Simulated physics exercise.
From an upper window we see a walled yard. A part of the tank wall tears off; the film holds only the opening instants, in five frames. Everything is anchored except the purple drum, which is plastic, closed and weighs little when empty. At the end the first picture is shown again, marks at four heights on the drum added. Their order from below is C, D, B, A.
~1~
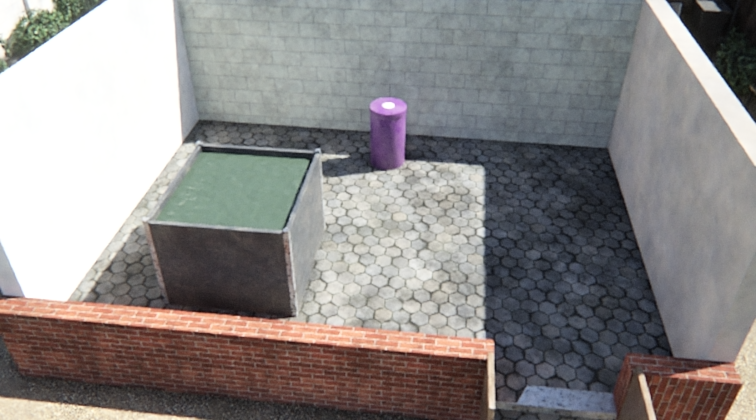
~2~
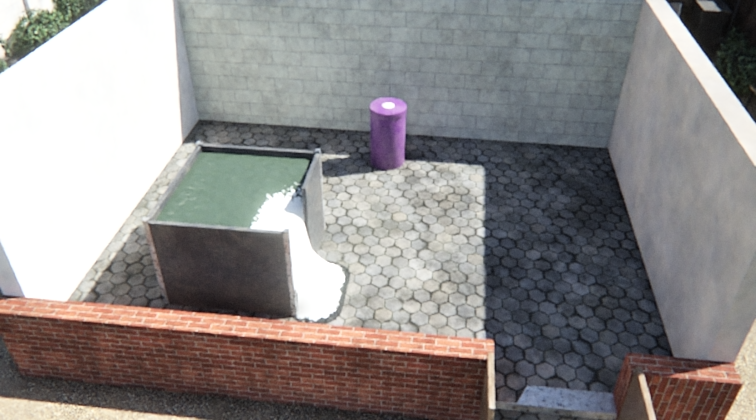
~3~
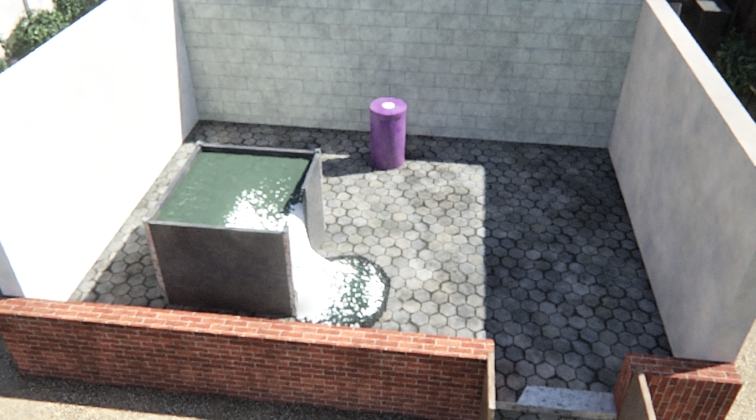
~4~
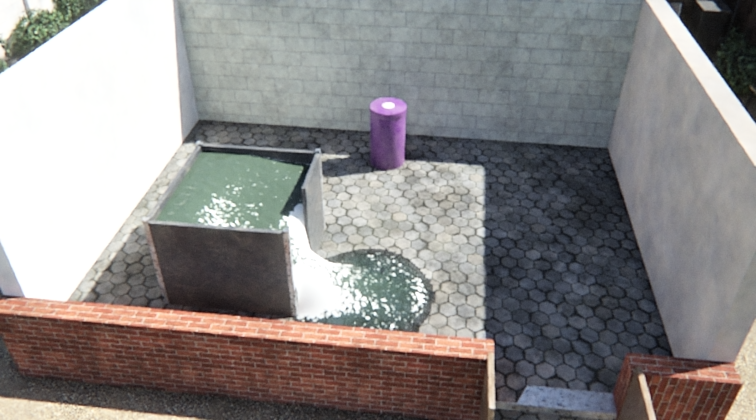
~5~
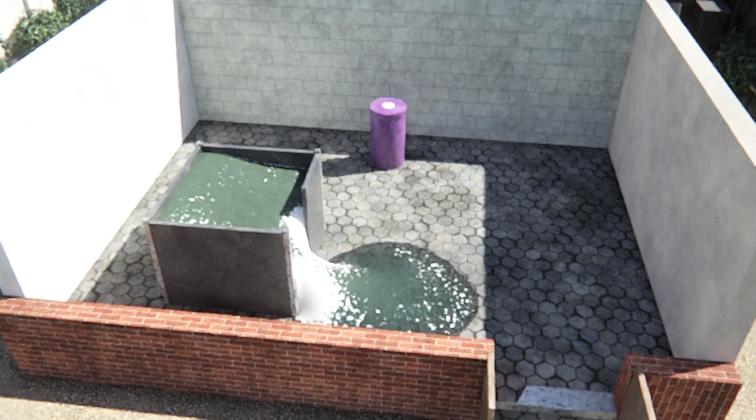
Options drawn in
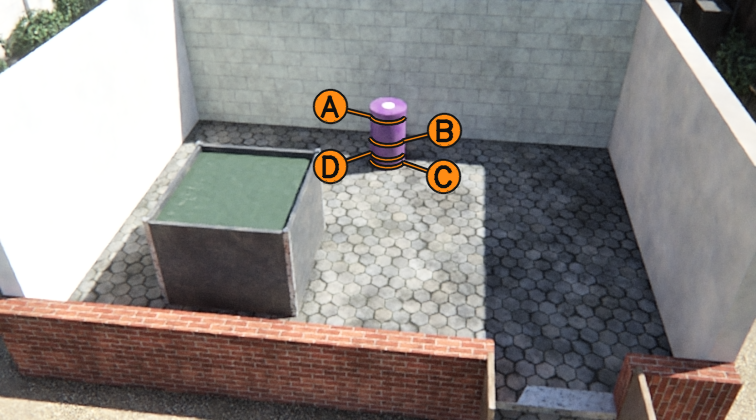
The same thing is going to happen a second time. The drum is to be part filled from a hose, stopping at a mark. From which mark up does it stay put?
Choose D.
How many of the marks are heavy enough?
Three of them.
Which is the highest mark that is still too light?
That is mark C.
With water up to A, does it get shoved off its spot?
No, that is safe.
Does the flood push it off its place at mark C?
Yes, it does.
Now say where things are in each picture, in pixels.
Lid of the purple drum at (388, 106); tank full, its middle at (240, 190); open gate at (559, 350), in the first frame.
In the second frame, 1 % of the ground wet, in view closest to the drum at (332, 265).
In the third frame, 3 % of the ground wet, in view closest to the drum at (346, 259).
In the fourth frame, 6 % of the ground wet, in view closest to the drum at (374, 254).
Lid of the purple drum at (388, 106); 10 % of the ground wet, in view closest to the drum at (376, 247), in the fifth frame.
On the marked copy, A at (385, 122); B at (385, 145); C at (385, 167); D at (385, 159); from the bottom up C, D, B, A.
For mark A, it does not move.
For mark B, it does not move.
For mark C, it is pushed about twice its own width away.
For mark D, it does not move.
